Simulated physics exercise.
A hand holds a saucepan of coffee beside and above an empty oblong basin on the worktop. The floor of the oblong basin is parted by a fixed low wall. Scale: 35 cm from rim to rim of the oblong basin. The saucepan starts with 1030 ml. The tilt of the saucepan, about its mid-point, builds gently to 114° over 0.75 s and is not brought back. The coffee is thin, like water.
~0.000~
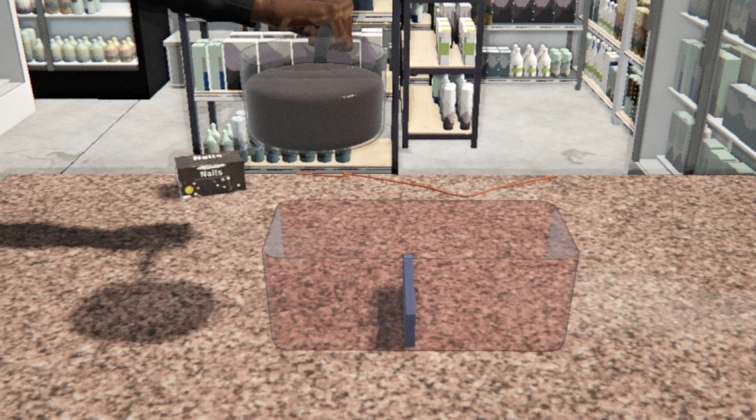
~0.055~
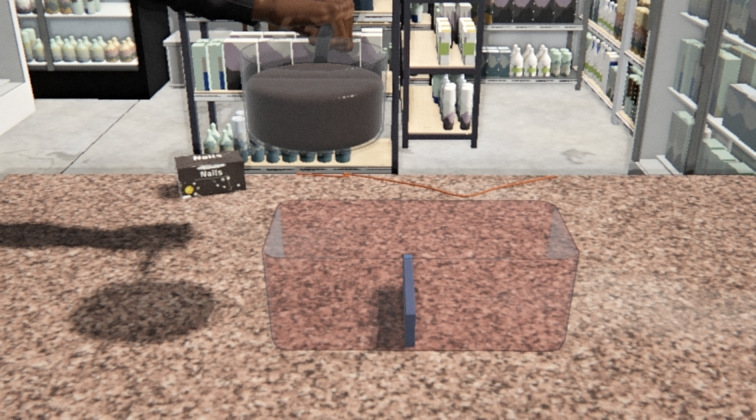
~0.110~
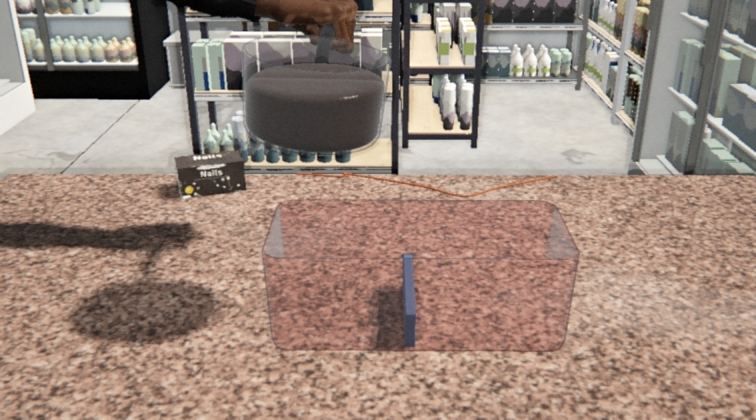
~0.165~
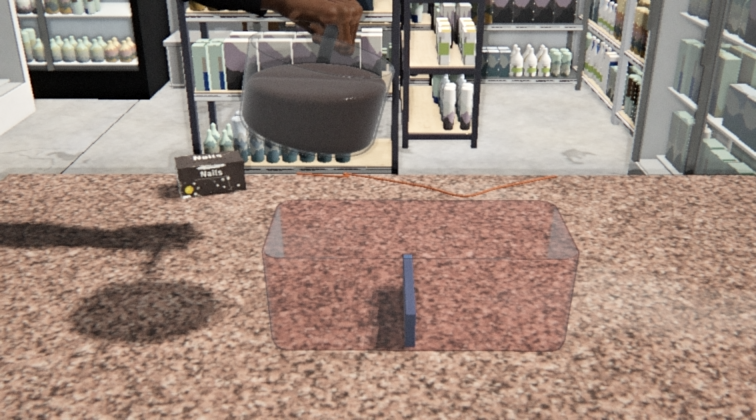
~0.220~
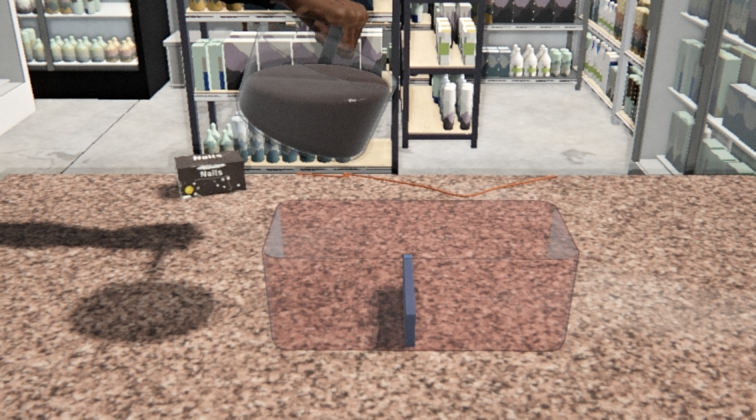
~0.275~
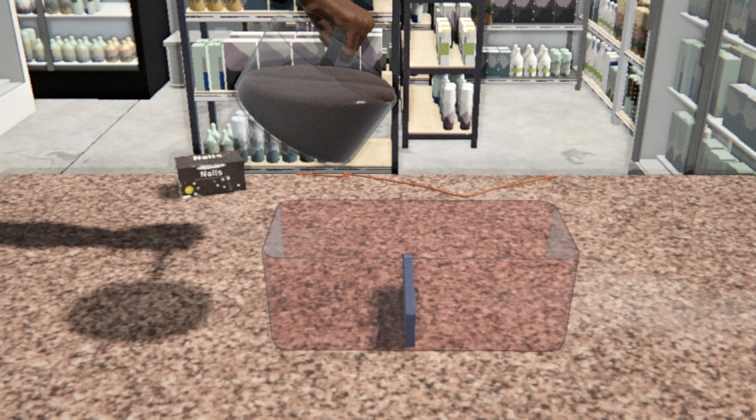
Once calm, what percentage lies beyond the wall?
Roughly 67 per cent is past the wall.
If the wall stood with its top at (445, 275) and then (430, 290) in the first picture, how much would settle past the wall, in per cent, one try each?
First 25, then 50 per cent.
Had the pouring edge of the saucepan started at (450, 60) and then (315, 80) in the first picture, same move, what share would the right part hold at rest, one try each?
In turn about 90 and 15 per cent.
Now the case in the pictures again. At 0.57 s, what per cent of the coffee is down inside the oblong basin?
Some 24 per cent.
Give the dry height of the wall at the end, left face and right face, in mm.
Left about 32 mm, right about 20 mm.
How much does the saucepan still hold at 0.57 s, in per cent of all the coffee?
About 32 per cent.
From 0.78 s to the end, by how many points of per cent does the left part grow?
Near 14 in a hundred.
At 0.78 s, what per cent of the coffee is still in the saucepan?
About 5 per cent.
By 0.57 s the tilt is 98° and 32 per cent is still to pour, 0 is left of the wall and 23 right of it.
By 0.78 s the tilt is 114° and 5 per cent is still to pour, 19 is left of the wall and 68 right of it.
By 1.01 s the tilt is 114° and 0 per cent is still to pour, 31 is left of the wall and 67 right of it.
By 1.25 s the tilt is 114° and 0 per cent is still to pour, 32 is left of the wall and 67 right of it.
At rest 32 per cent lies left of the wall, 67 right of it and 1 outside.
